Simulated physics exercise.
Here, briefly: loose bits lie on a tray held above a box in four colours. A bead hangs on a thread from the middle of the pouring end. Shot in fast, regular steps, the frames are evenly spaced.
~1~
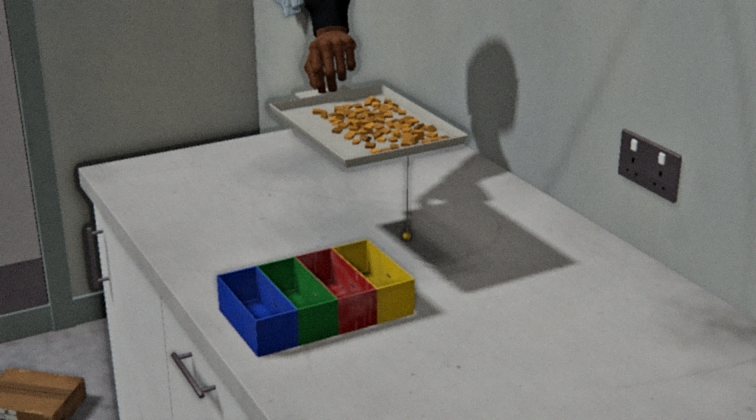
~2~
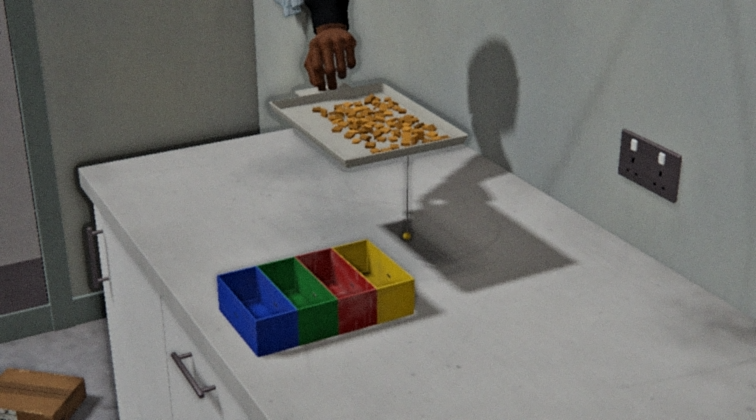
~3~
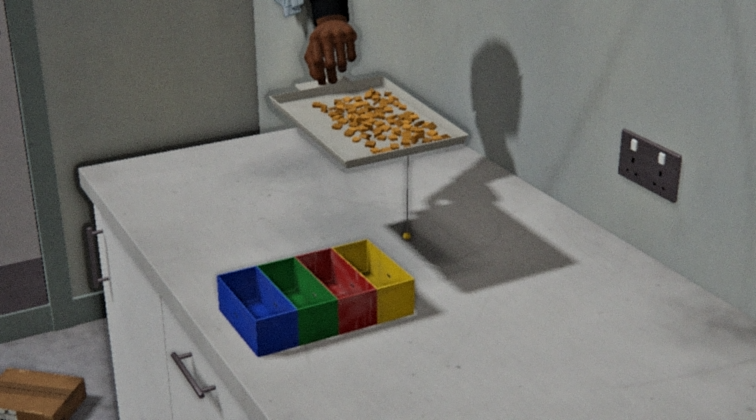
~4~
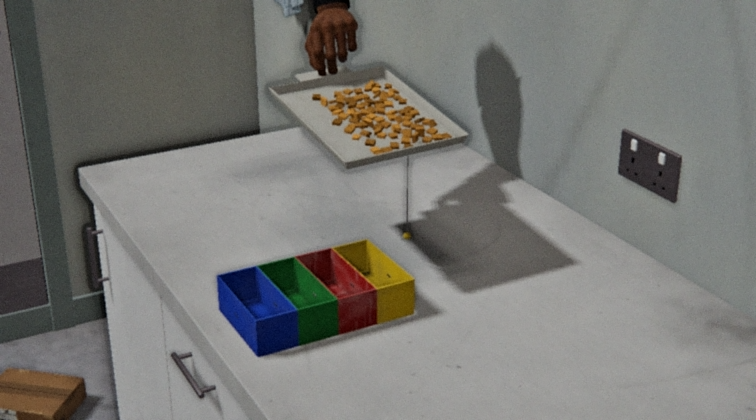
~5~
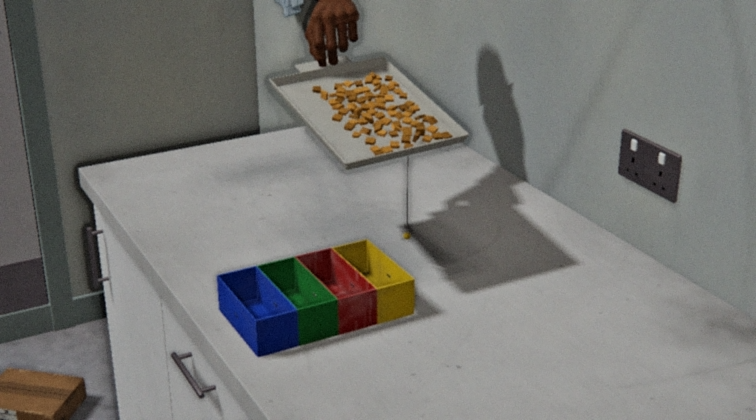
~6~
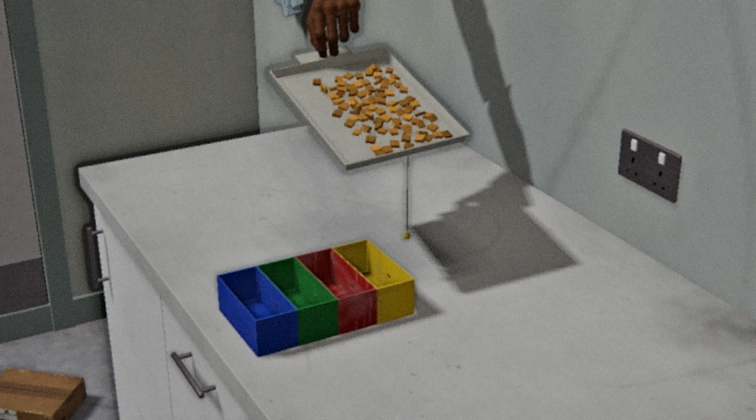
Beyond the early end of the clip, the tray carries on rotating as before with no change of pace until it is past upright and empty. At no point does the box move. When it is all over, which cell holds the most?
The yellow cell holds the most.
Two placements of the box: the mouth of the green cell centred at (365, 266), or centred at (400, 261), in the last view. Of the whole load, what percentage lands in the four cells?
Roughly 100 %, then roughly 100 %.
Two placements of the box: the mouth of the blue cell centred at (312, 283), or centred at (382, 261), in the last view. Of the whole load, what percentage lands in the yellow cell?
Trial 1 near 30 percent, trial 2 near 0 percent.
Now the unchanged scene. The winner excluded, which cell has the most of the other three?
The one in second place is the red cell.
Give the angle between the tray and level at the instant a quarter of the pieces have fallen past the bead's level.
105°, roughly.
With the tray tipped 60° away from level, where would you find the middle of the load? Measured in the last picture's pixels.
Somewhere about (393, 137).
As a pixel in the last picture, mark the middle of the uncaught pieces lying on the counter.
Near (437, 296).
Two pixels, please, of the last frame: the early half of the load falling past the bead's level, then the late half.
I'd place the first part at (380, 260) and the rest at (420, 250).
Soon after the last picture, tray tipped steeply; nearly all on the tray; a stray few falling or outside the box.
A little later, tray tipped past a quarter turn; about two thirds on the tray; a small part in the yellow cell; a small part in the red cell; about a quarter falling or outside the box.
Later still, tray tipped past a quarter turn; about a third in the yellow cell; a small part in the red cell; about half falling or outside the box.
At rest, tray tipped past a quarter turn; about a third in the yellow cell; a small part in the red cell; none in the blue cell; none in the green cell; about half outside the box.
